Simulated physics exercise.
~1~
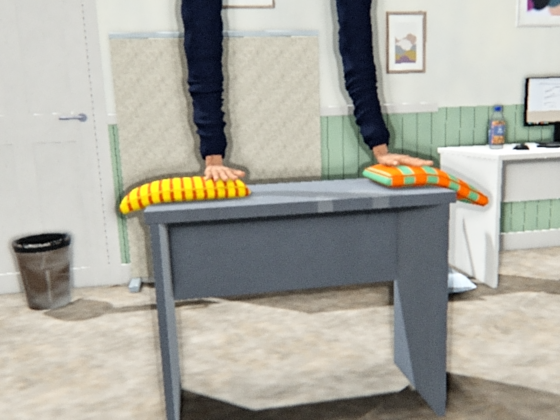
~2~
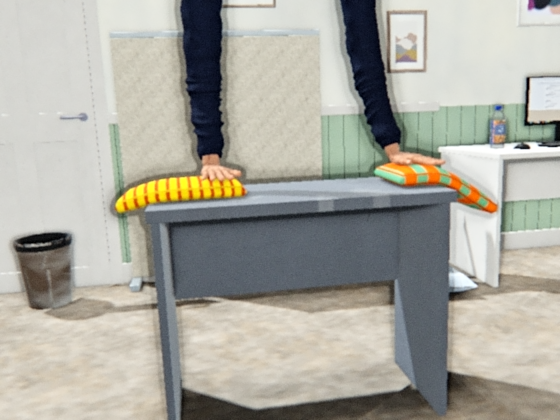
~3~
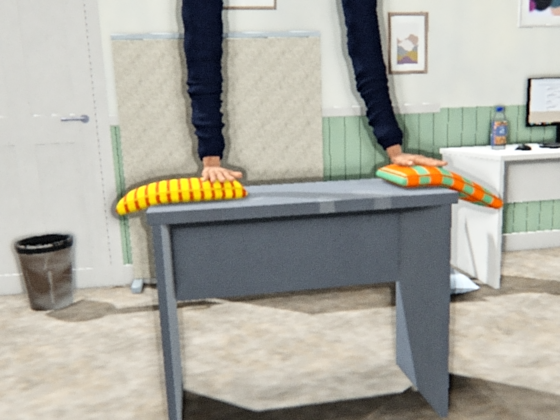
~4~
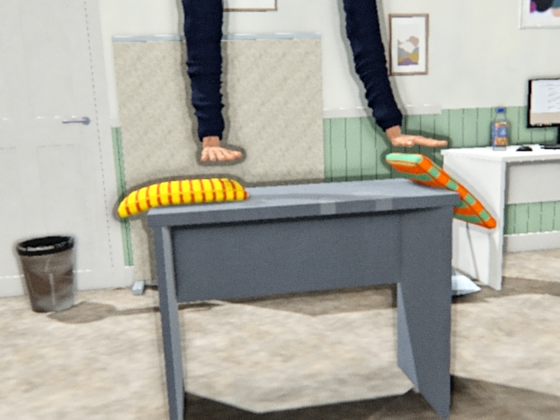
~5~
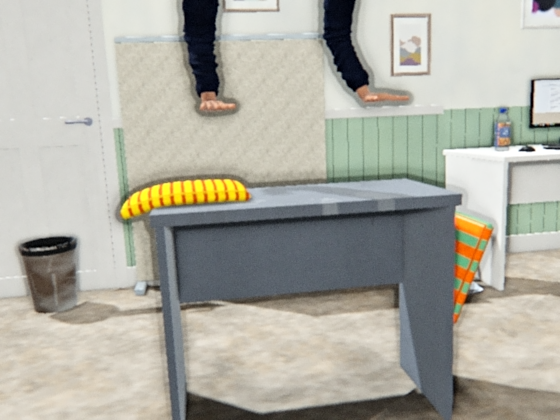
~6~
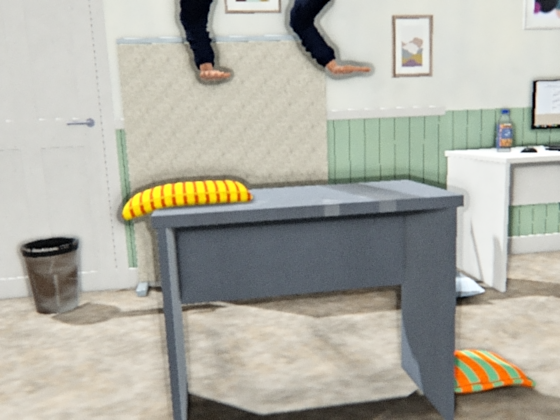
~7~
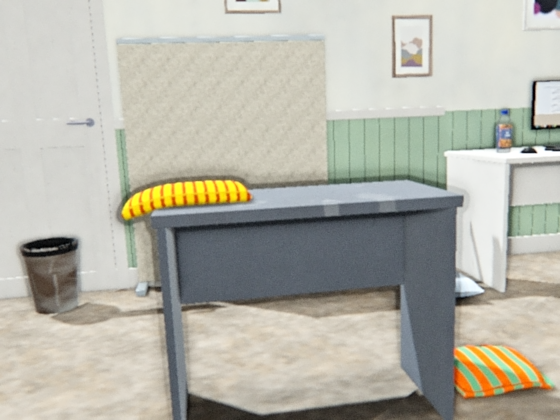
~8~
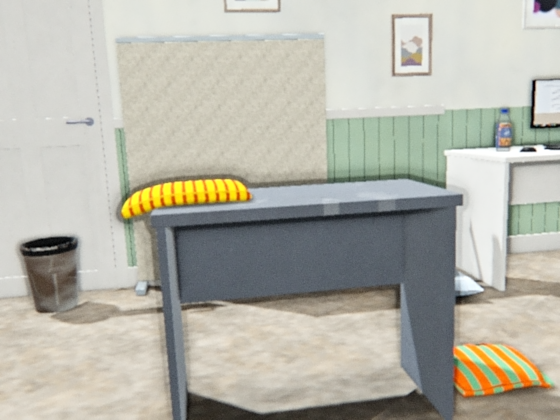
An orange folded blanket with green stripes hangs over the right end of a grey bench under a hand, while a yellow striped one sits at the left end under another hand. The slightly swaying view faces the bench from the front, in a room with a white door and waste bin at left and a white desk at right. The orange blanket shifts a little farther outward, then both hands lift away. It tips over the edge, slides down beside the bench and lands on the floor. The hands rise out of sight, and the yellow blanket stays on top.
